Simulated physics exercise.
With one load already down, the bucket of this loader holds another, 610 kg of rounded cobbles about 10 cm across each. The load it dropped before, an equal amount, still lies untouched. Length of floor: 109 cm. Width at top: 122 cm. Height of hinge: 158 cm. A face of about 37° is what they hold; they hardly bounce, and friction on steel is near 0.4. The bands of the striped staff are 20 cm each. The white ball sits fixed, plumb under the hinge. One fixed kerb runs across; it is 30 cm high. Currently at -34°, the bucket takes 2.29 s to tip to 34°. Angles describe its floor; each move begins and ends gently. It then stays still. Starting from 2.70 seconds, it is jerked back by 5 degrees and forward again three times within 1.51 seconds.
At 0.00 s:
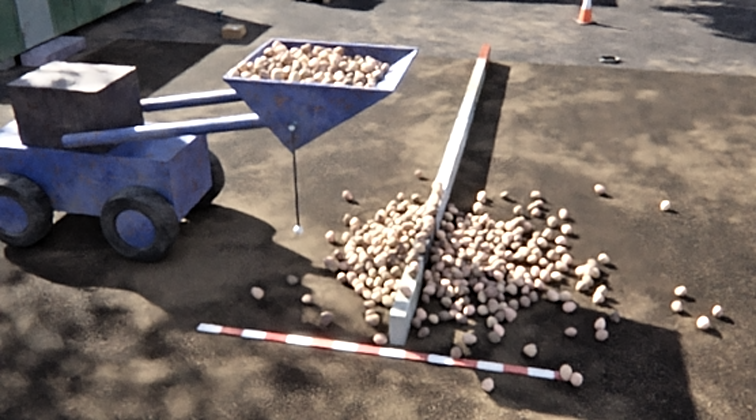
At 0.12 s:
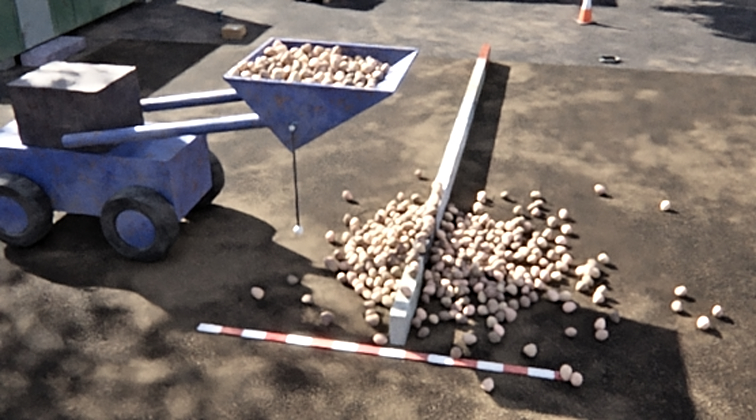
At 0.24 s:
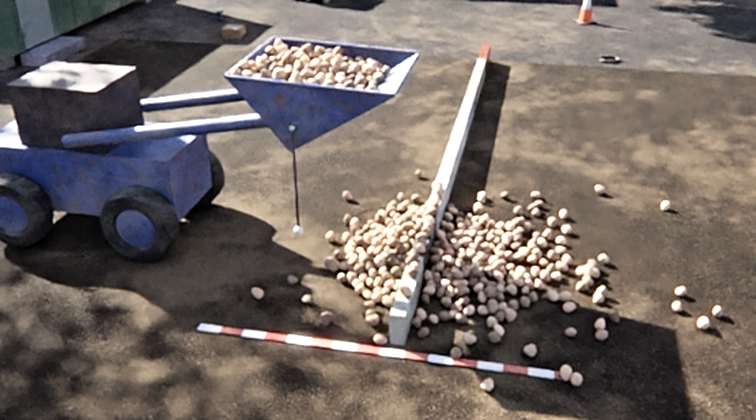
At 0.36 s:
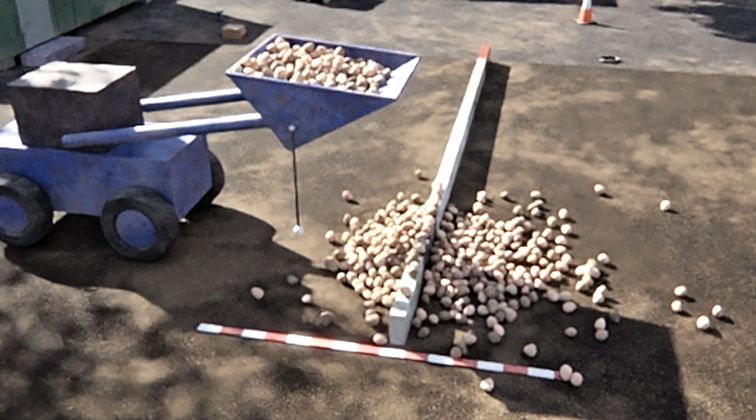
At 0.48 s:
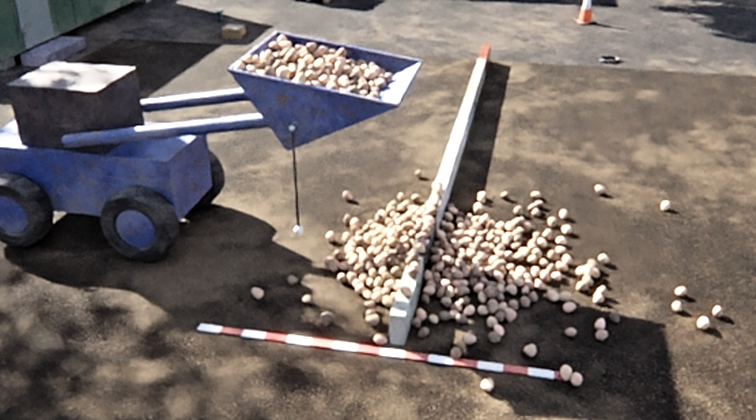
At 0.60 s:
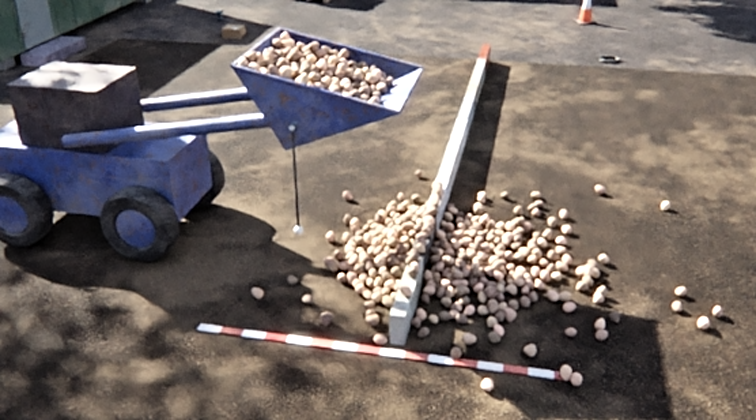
On sunlit tarmac, a blue loader slowly tilting its raised bucket of pale stones forward beside a heap straddling a kerb.
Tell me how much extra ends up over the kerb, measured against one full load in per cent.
The extra comes to about 70 percent of a load.
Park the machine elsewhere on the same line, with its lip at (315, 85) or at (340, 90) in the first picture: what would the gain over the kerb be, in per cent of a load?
0 % and 5 %.
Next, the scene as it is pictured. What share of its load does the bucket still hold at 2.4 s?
Some 35 percent, roughly.
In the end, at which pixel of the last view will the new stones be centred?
Their centre rests close to (455, 247).
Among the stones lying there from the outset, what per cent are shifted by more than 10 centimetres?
15 per cent.
After 1.7 s the floor is at 23°; in per cent of one load, 98 in the bucket, 47 on this side of the kerb, 55 over the kerb; the foremost stones are at (677, 285).
After 2.4 s the floor is at 34°; in per cent of one load, 37 in the bucket, 85 on this side of the kerb, 78 over the kerb; the foremost stones are at (677, 285).
After 4.7 s the floor is at 34°; in per cent of one load, 0 in the bucket, 74 on this side of the kerb, 125 over the kerb; the foremost stones are at (677, 285).
After 7.5 s the floor is at 34°; in per cent of one load, 0 in the bucket, 74 on this side of the kerb, 125 over the kerb; the foremost stones are at (677, 285). Net gain over the kerb, 70.
